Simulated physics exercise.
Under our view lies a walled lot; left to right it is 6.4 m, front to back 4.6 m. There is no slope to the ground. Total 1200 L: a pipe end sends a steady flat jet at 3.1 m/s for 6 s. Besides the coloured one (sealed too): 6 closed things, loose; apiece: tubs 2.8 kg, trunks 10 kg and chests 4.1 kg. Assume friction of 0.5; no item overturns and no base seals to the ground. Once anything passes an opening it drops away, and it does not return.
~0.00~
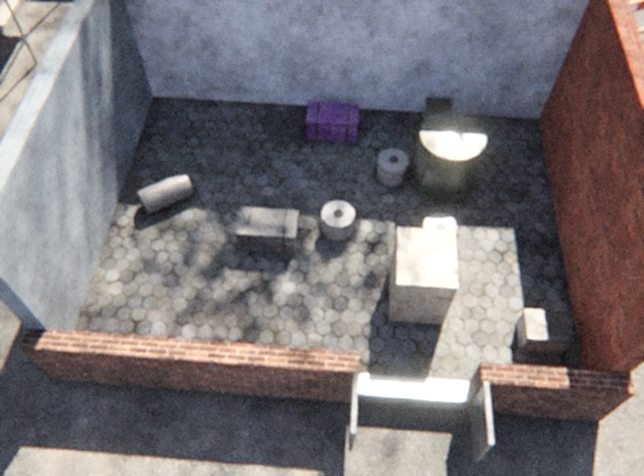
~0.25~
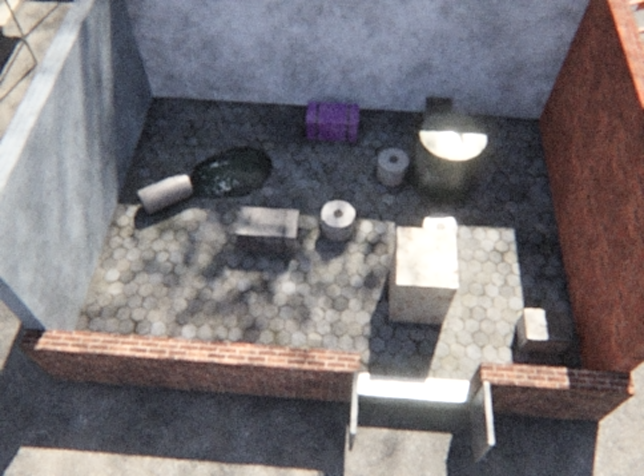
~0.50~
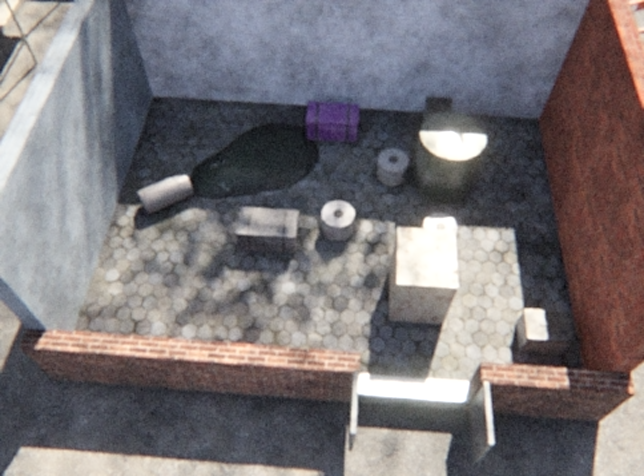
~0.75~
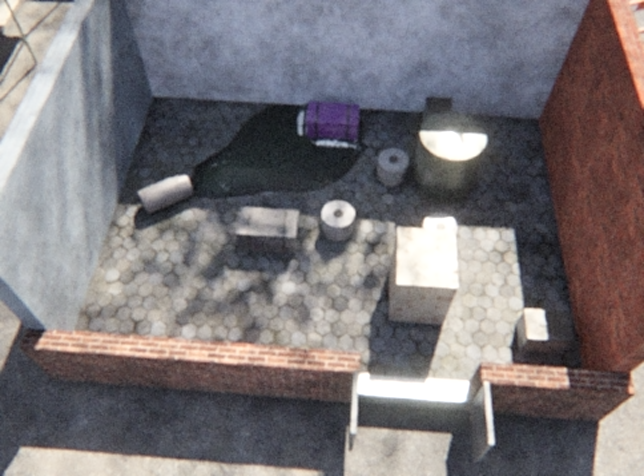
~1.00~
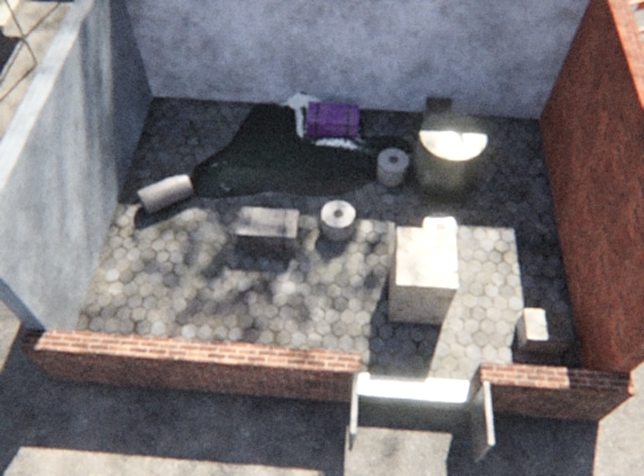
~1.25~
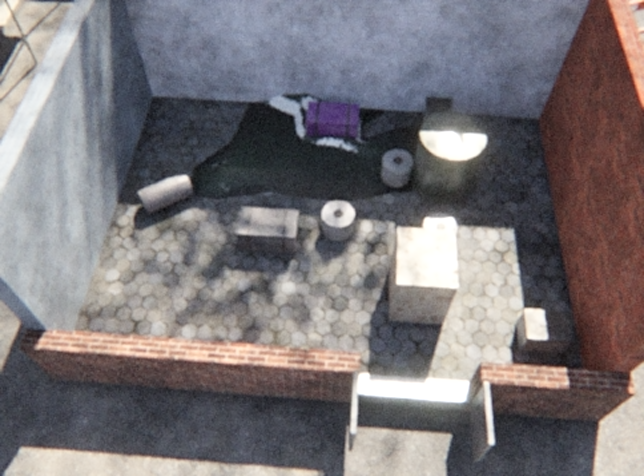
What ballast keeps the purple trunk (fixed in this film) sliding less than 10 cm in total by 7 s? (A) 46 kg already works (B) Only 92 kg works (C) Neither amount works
The answer is B.
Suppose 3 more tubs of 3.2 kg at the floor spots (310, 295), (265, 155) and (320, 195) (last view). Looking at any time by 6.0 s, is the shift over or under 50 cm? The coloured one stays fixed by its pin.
First stays within it, then exceeds it, then stays within it.
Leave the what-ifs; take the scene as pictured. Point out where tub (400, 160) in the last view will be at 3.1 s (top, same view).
(387, 216), roughly.
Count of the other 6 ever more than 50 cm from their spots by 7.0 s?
The total is 3.
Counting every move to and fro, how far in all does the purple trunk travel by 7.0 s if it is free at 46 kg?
It covers about 500 cm altogether.
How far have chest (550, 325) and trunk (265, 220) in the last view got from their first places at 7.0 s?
In turn they sit 50 cm and 0 cm away.
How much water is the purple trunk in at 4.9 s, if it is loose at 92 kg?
About 12 cm.
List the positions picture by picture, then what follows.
In the first frame, the purple trunk at (333, 113), on the bottom; water covers 0.0 m2; 0 of 7 have shifted.
In the second frame, the purple trunk at (333, 113) rests on the ground; 0.9 m2 under water; 0 of 7 have shifted.
In the third frame, the purple trunk at (333, 113) rests on the ground; 1.9 m2 under water; 0 of 7 have shifted.
In the fourth frame, the purple trunk at (333, 113) rests on the ground; 3.0 m2 under water; 0 of 7 have shifted.
In the fifth frame, the purple trunk at (333, 113) rests on the ground; 3.9 m2 under water; 0 of 7 have shifted.
In the sixth frame, the purple trunk at (333, 113) rests on the ground; 4.8 m2 under water; 1 of 7 have shifted.
After 1.8 s the purple trunk would be 20 cm from its start with 46 kg and 0 cm from its start with 92 kg; 10 cm of water round it then.
After 3.1 s the purple trunk would be 140 cm from its start with 46 kg and 0 cm from its start with 92 kg; 12 cm of water round it then.
After 4.9 s the purple trunk would be 282 cm from its start with 46 kg and 0 cm from its start with 92 kg; 12 cm of water round it then.
After 7.0 s the purple trunk would be 324 cm from its start with 46 kg and 0 cm from its start with 92 kg; 7 cm of water round it then.
